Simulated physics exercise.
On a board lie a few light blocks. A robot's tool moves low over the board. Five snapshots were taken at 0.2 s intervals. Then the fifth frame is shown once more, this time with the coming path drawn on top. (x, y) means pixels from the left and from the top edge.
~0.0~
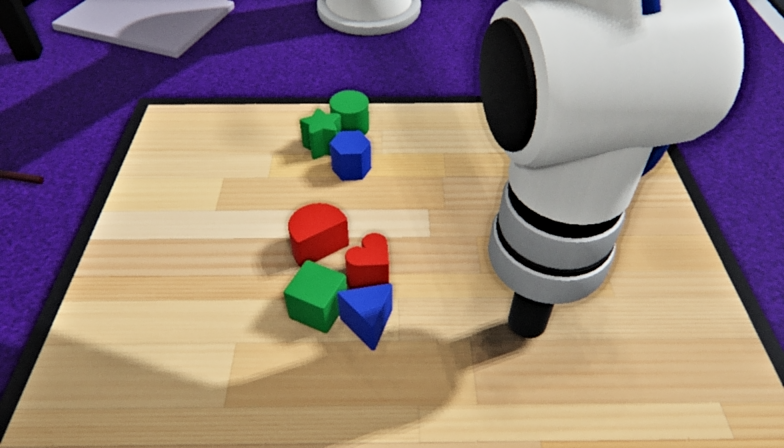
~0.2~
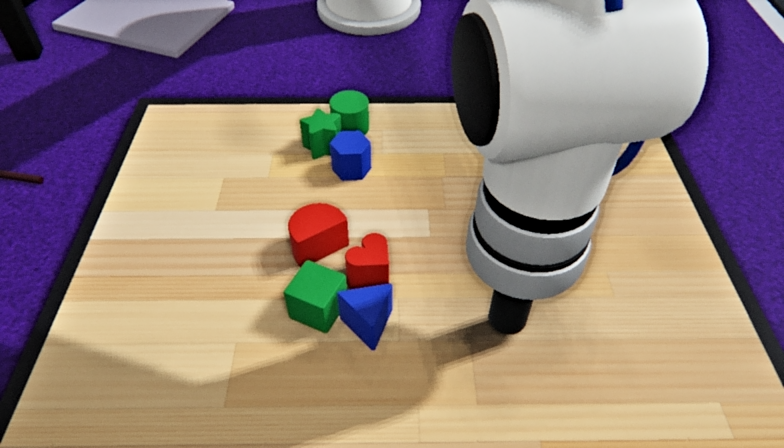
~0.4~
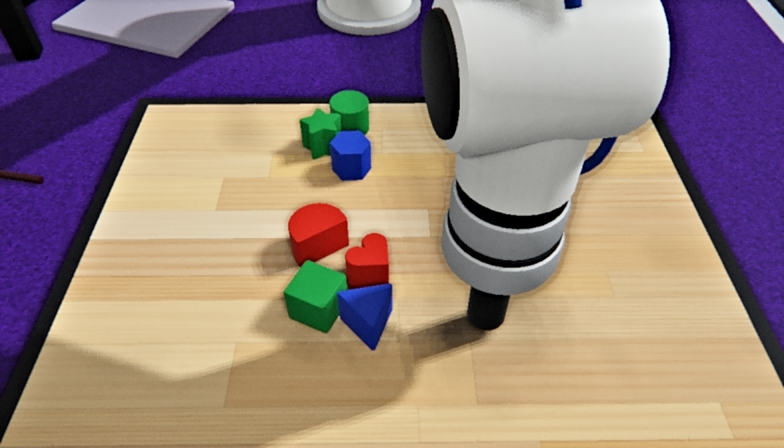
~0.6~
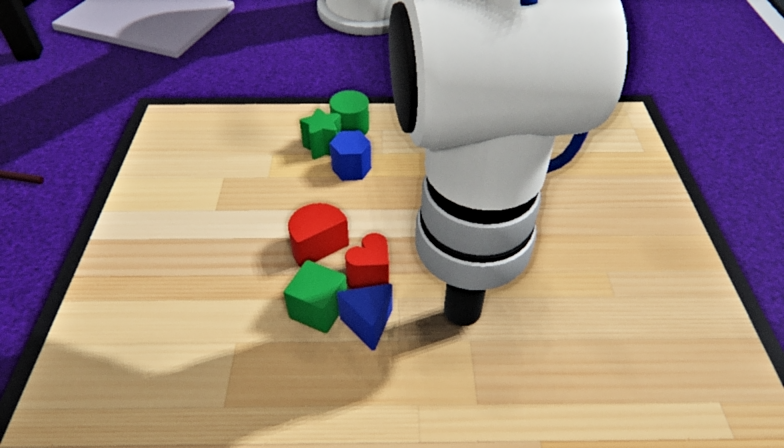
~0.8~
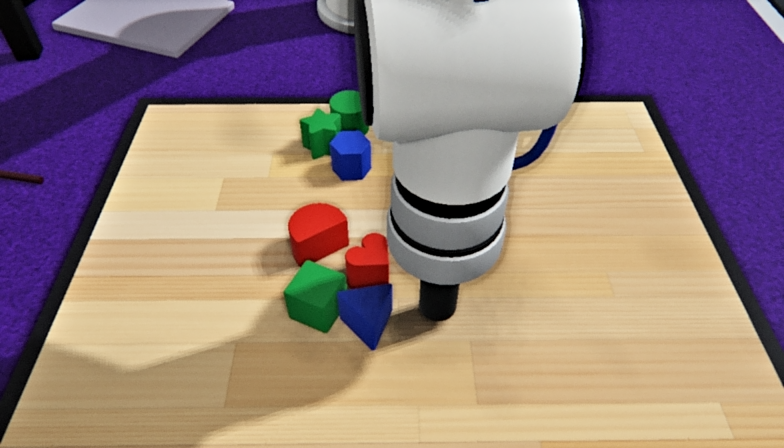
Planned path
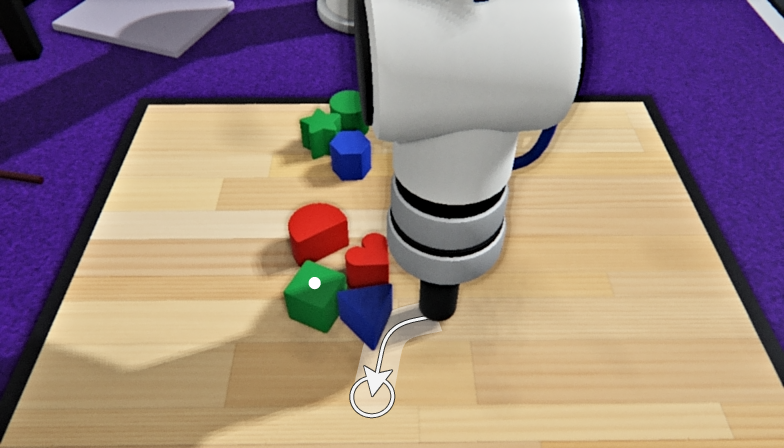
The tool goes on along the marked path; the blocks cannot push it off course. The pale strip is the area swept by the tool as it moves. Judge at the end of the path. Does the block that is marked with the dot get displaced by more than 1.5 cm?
That would be a no.
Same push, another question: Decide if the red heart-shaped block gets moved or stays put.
Not moved.
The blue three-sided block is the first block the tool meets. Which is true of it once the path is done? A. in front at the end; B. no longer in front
B (no longer in front)
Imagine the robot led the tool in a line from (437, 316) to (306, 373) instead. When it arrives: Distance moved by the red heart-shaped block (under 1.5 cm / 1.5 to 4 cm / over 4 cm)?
The red heart-shaped block ends up very close, under 1.5 cm away.
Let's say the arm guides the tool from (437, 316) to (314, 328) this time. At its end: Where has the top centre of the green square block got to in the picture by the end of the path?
At the end it should sit near (284, 276).
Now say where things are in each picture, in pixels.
In the first frame, tip of the tool at (527, 323), middles of tops, green square block at (315, 283), blue three-sided block at (367, 300), red heart-shaped block at (370, 251).
In the second frame, tool at (507, 319), nothing pushed.
In the third frame, tool at (486, 315), nothing pushed.
In the fourth frame, tool at (462, 311), nothing pushed.
In the fifth frame, tool at (437, 306), green square block at (315, 283), blue three-sided block at (367, 300), red heart-shaped block at (370, 251).
The line goes from (437, 316) through (398, 326) and (380, 357) to (372, 396); the dot is on the green square block.
The first path, step by step. One third of the way, tool at (398, 317); blue three-sided block at (360, 301).
Two thirds of the way, tool at (380, 349); green square block at (306, 283), turned 20° clockwise; blue three-sided block at (349, 307).
At the end, tool at (372, 388); green square block at (306, 283), turned 20° clockwise; blue three-sided block at (349, 307); red heart-shaped block unmoved.
